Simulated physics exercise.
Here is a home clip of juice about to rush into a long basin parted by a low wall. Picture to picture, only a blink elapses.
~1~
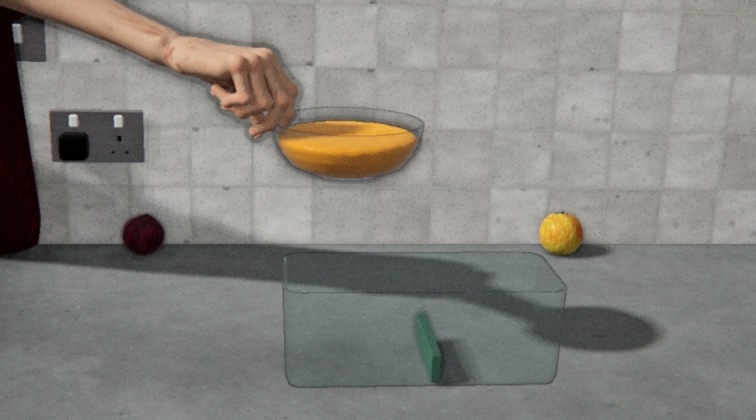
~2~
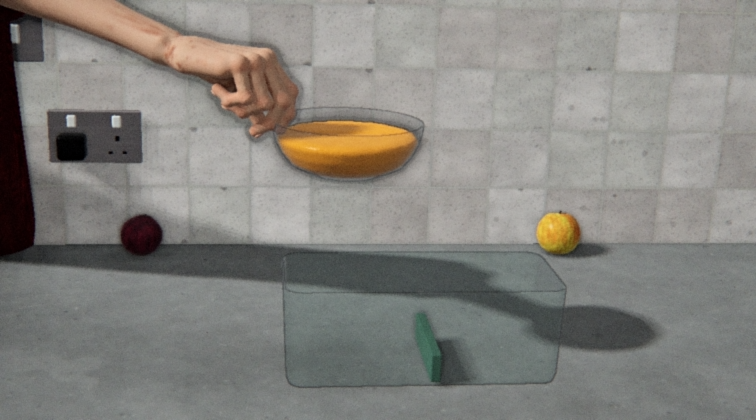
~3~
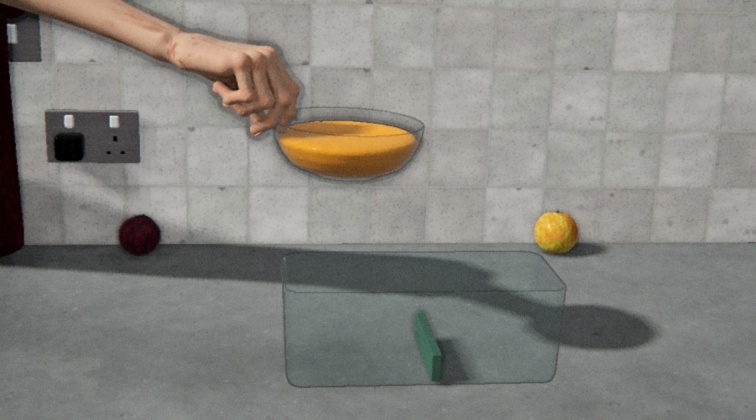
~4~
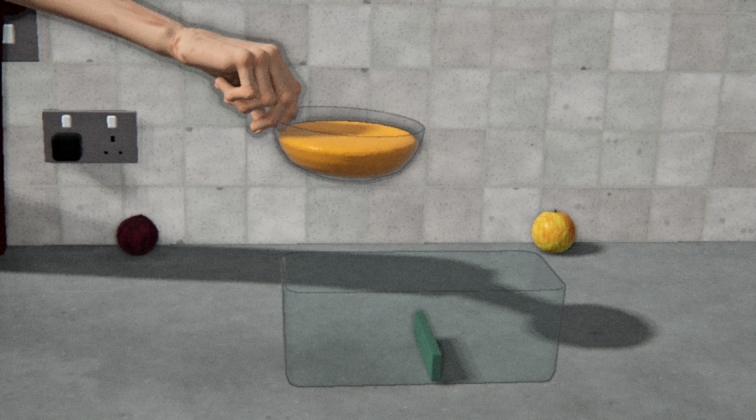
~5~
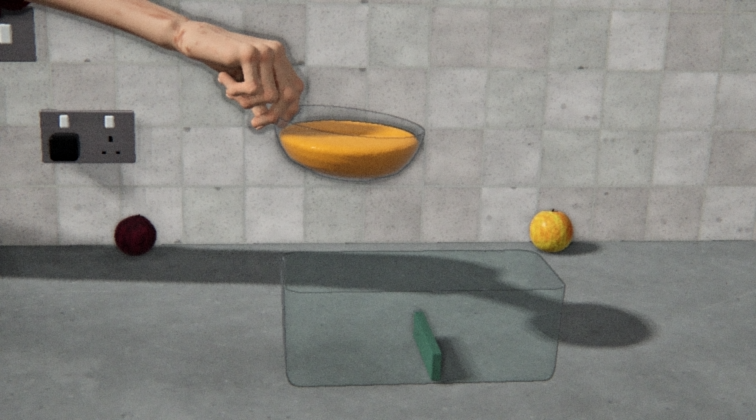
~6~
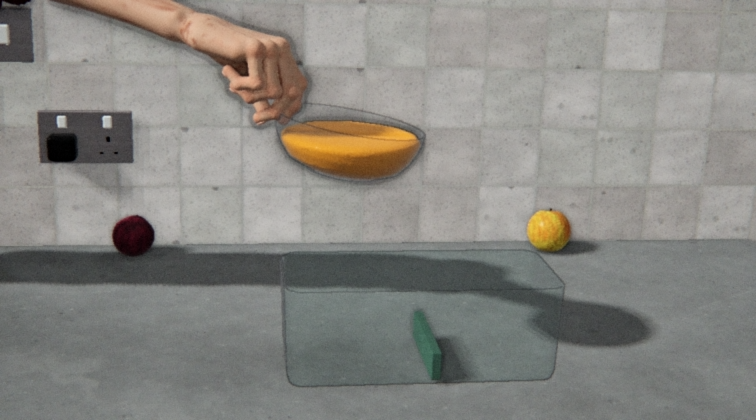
A hand reaching in from the upper left holds a clear bowl of orange juice above a grey worktop, seen from the front against a pale tiled wall. Below sits a long see-through basin with a low green divider, between a dark red ball and a yellow-orange fruit, with a socket at left. The bowl starts level, then tilts slightly down to the right, while the view drifts slightly.
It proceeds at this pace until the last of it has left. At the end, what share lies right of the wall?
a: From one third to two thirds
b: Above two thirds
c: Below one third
Answer: B.
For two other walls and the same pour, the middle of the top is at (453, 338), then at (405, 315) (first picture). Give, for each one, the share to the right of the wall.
Roughly 60 per cent first and roughly 95 per cent second.
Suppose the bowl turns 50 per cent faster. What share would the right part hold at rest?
About 70 per cent.
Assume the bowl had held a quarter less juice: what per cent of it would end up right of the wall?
It works out near 80 percent.
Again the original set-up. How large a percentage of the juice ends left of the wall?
Close to 20 in a hundred.
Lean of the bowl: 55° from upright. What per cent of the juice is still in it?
Near 45 per cent.
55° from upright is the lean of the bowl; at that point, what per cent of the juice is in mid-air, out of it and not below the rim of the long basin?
Estimate: Some 35 per cent.
A moment on, the bowl is tipped part way and 45 per cent is still to pour, 1 is left of the wall and 18 right of it.
Next, the bowl is tipped on its side and 3 per cent is still to pour, 11 is left of the wall and 79 right of it.
Then the bowl is tipped on its side and 0 per cent is still to pour, 19 is left of the wall and 80 right of it.
Later the bowl is tipped on its side and 0 per cent is still to pour, 21 is left of the wall and 78 right of it.
In the end 21 per cent lies left of the wall, 78 right of it and 1 outside.
